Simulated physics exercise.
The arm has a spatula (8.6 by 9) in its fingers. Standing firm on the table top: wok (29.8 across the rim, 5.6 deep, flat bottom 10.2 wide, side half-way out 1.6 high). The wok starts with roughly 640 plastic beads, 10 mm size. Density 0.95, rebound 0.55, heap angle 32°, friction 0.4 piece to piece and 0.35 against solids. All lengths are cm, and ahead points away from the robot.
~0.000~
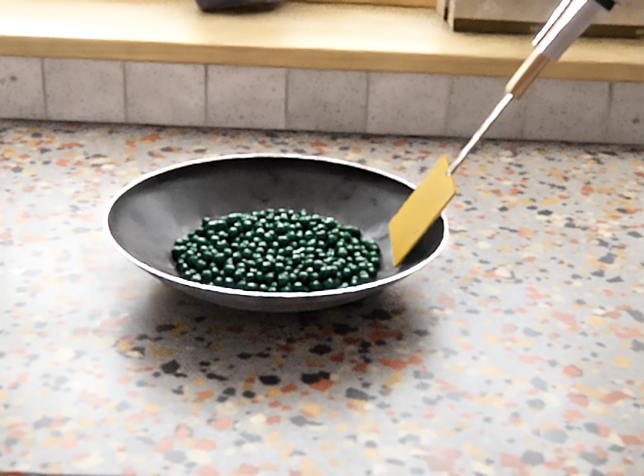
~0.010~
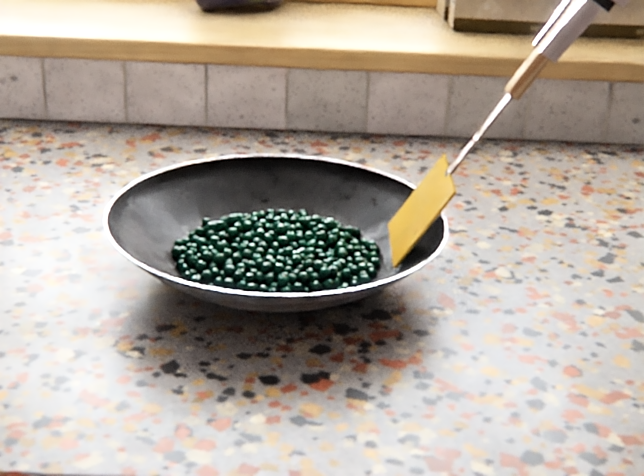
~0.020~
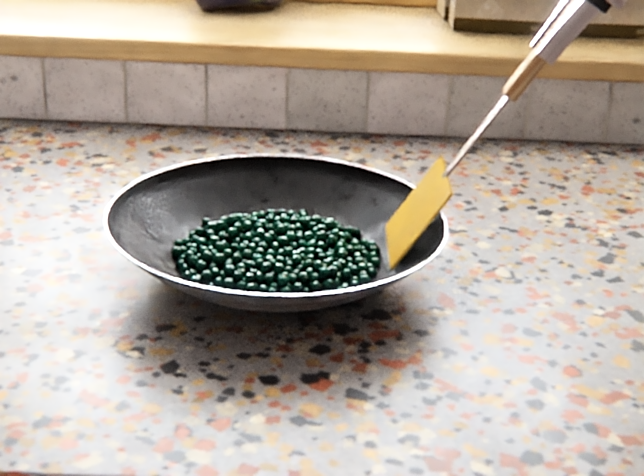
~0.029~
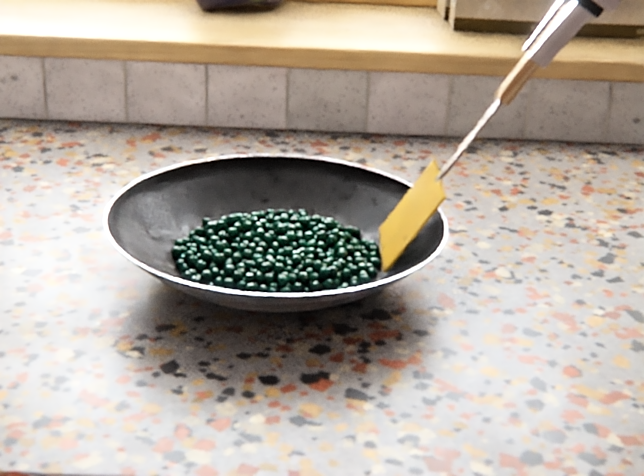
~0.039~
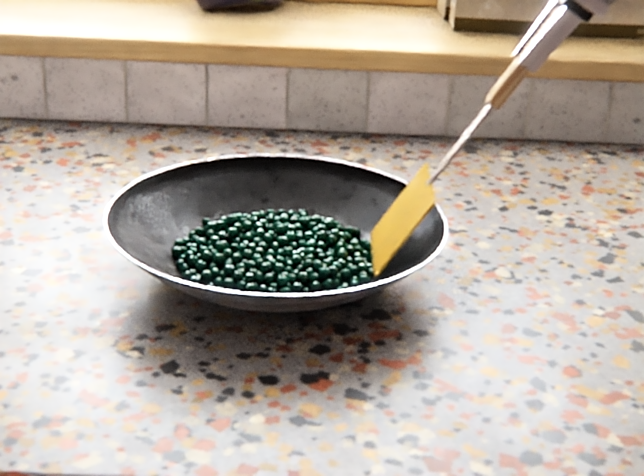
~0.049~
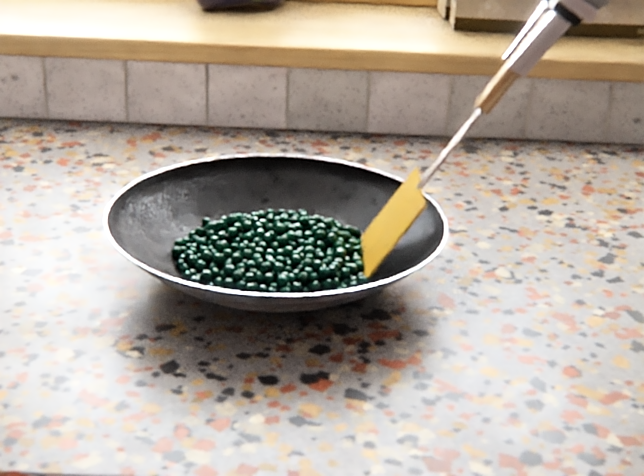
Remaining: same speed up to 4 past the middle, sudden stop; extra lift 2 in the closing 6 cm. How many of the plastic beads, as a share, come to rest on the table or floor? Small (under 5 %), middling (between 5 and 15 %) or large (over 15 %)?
Answer: Small; under 5 % of the plastic beads finish on the table or floor.
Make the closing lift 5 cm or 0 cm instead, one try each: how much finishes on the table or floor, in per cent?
About 0 and 0 per cent.
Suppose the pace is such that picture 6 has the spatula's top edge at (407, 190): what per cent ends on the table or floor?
Some 5 per cent.
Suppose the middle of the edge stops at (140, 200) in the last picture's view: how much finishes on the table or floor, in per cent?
About 40 per cent.
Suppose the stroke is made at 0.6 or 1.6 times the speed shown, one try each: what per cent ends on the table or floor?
About 0 and 10 per cent.
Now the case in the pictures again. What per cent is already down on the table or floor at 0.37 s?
Some 0 per cent.
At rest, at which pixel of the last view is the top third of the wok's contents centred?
Near (181, 232).
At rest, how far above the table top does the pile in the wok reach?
Roughly 6.0 cm.
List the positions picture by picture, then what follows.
In the first picture, the spatula top edge at (450, 172), sloping 58°; upper third of the load around (275, 247), from x 175 to 375, top at y 215; 643 in the wok.
In the second picture, the spatula top edge at (450, 172), sloping 58°; upper third of the load around (275, 247), from x 175 to 375, top at y 215.
In the third picture, the spatula top edge at (447, 174), sloping 58°; upper third of the load around (274, 247), from x 175 to 375, top at y 215.
In the fourth picture, the spatula top edge at (440, 177), sloping 58°; upper third of the load around (274, 247), from x 175 to 375, top at y 215.
In the fifth picture, the spatula top edge at (431, 181), sloping 58°; upper third of the load around (274, 247), from x 175 to 375, top at y 215.
In the sixth picture, the spatula top edge at (421, 185), sloping 58°; upper third of the load around (277, 247), from x 175 to 375, top at y 215; 643 in the wok.
After 0.10 s, sloping 58°, highest piece 5 above the table; 643 in the wok.
After 0.15 s, sloping 58°, highest piece 5 above the table; 643 in the wok.
After 0.37 s, sloping 58°, highest piece 6 above the table; 642 in the wok, 1 on the blade or in flight.
After 1.42 s, sloping 58°, highest piece 5 above the table; 642 in the wok, 1 on the table or floor.
In the end, 642 in the wok, 1 on the table or floor. That is 0 % on the table or floor.
